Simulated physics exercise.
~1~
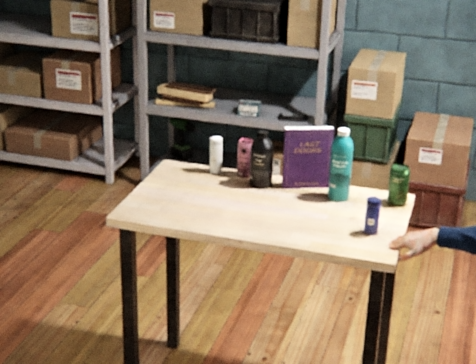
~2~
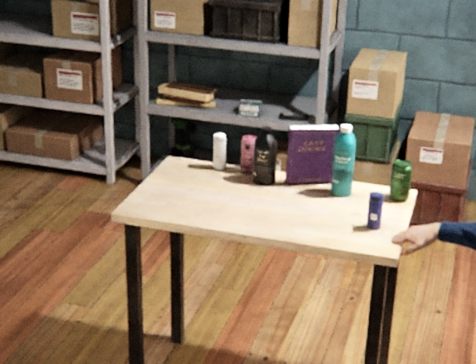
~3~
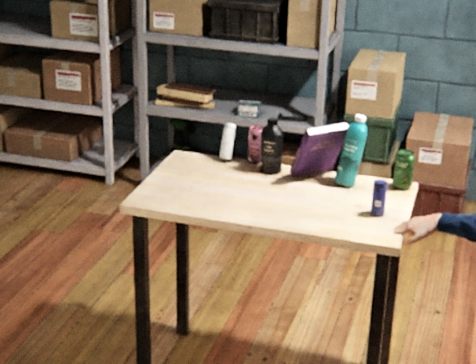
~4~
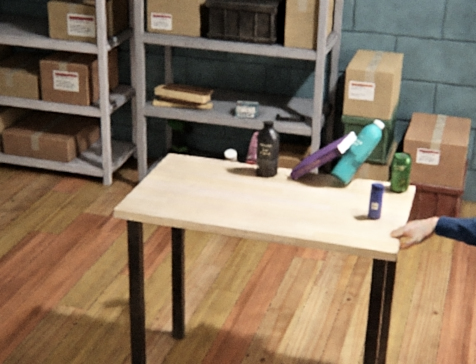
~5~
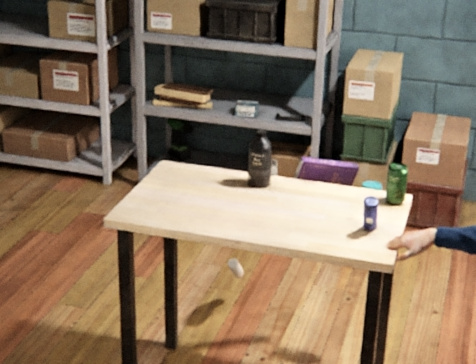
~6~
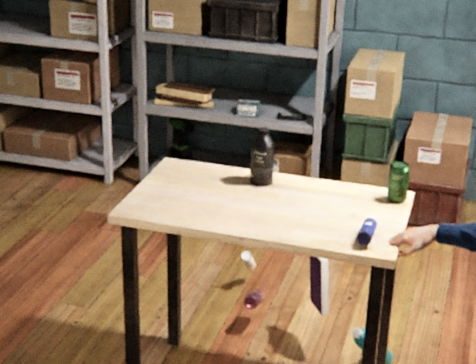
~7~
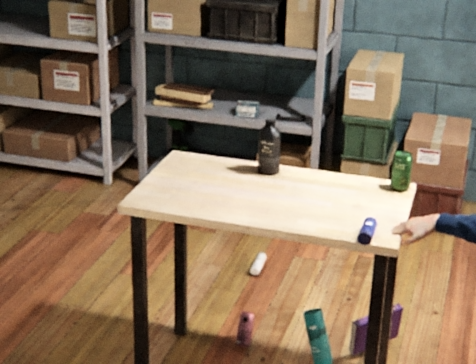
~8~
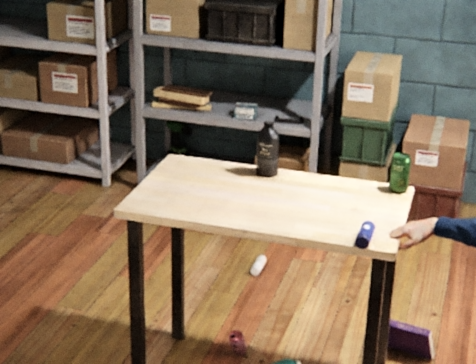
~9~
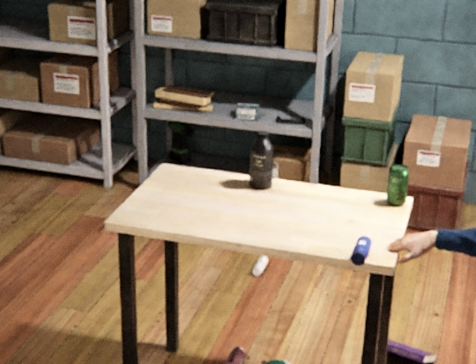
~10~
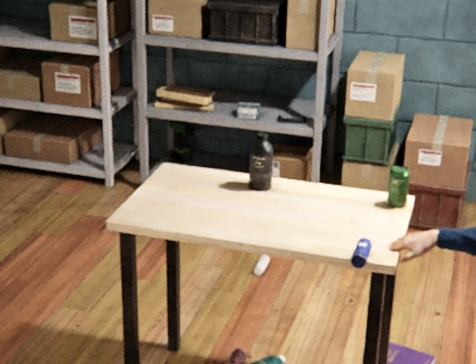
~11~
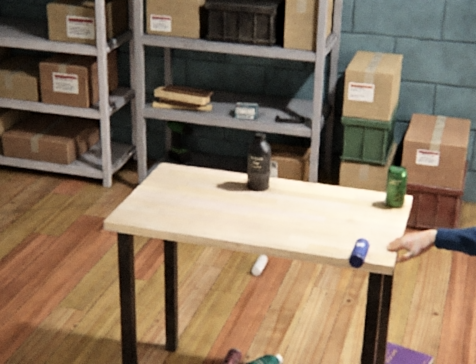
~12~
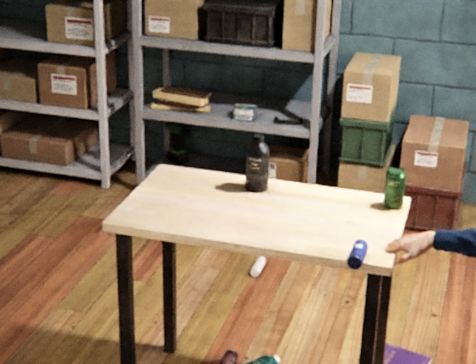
A side table gripped by a hand at its right corner jolted back and forth, tipping the purple book, turquoise bottle, pink can and white shaker off onto the floor, while the blue shaker toppled over and the black bottle and green can stayed standing.
